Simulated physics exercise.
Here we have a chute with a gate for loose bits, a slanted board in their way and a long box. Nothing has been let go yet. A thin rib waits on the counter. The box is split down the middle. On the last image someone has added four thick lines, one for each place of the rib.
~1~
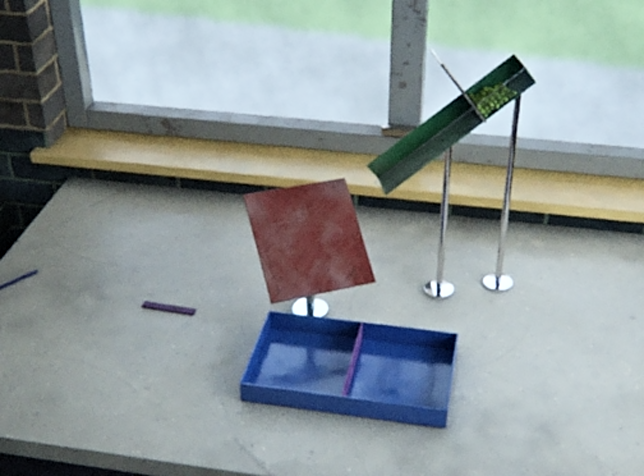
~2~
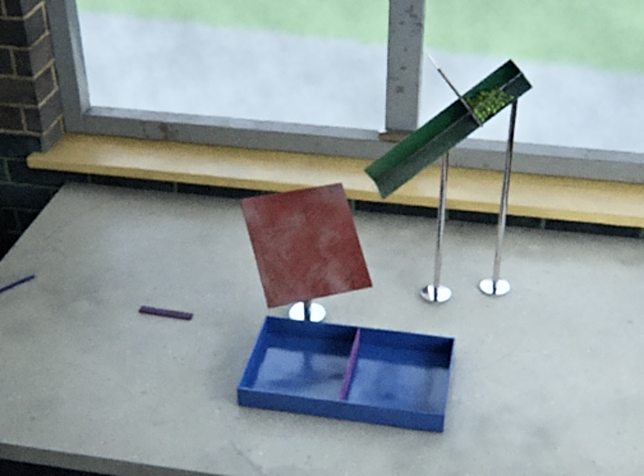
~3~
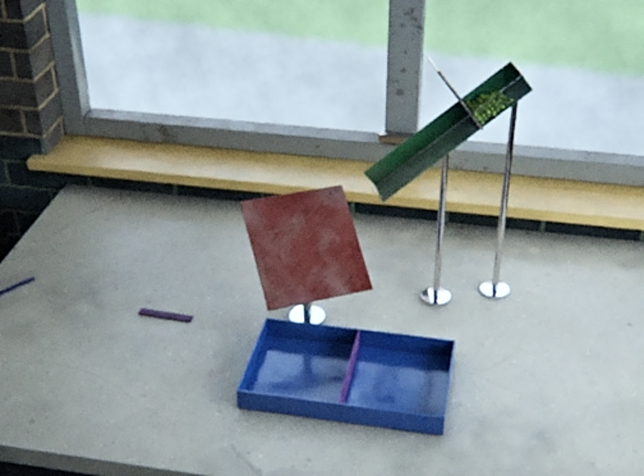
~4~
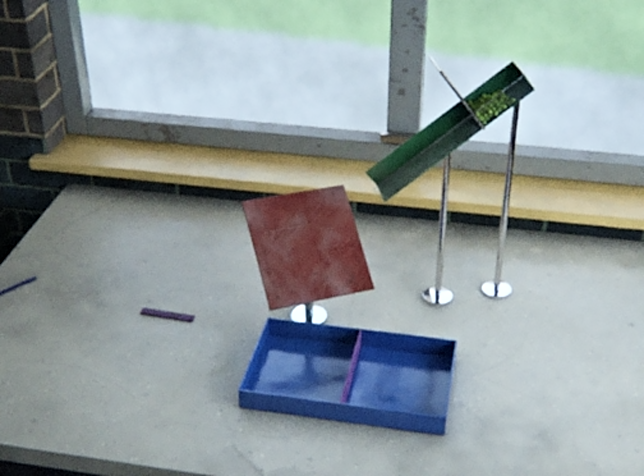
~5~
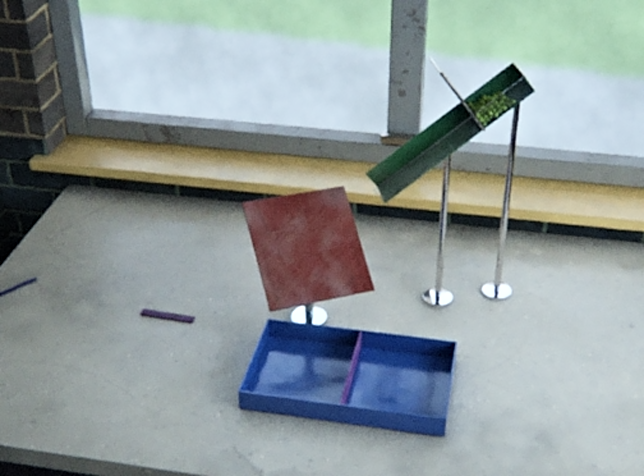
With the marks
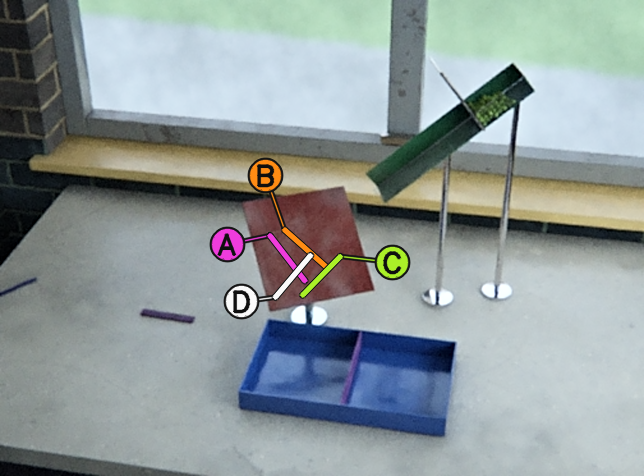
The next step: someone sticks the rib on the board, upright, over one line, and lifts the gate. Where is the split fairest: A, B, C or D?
Choose B.
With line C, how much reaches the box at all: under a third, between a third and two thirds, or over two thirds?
Over two thirds.
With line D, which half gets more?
More lands on the left.
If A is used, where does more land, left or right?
More lands on the left.
On the marked copy, line A from (269, 235) to (304, 280); line B from (284, 229) to (327, 268); line C from (340, 256) to (302, 295); line D from (310, 255) to (275, 297).
For line A, of what is caught, all but a few in the left half, a small share in the right.
For line B, of what is caught, close to half in the left half, close to half in the right.
For line C, of what is caught, all but a few in the left half, a small share in the right.
For line D, of what is caught, all but a few in the left half, a small share in the right.
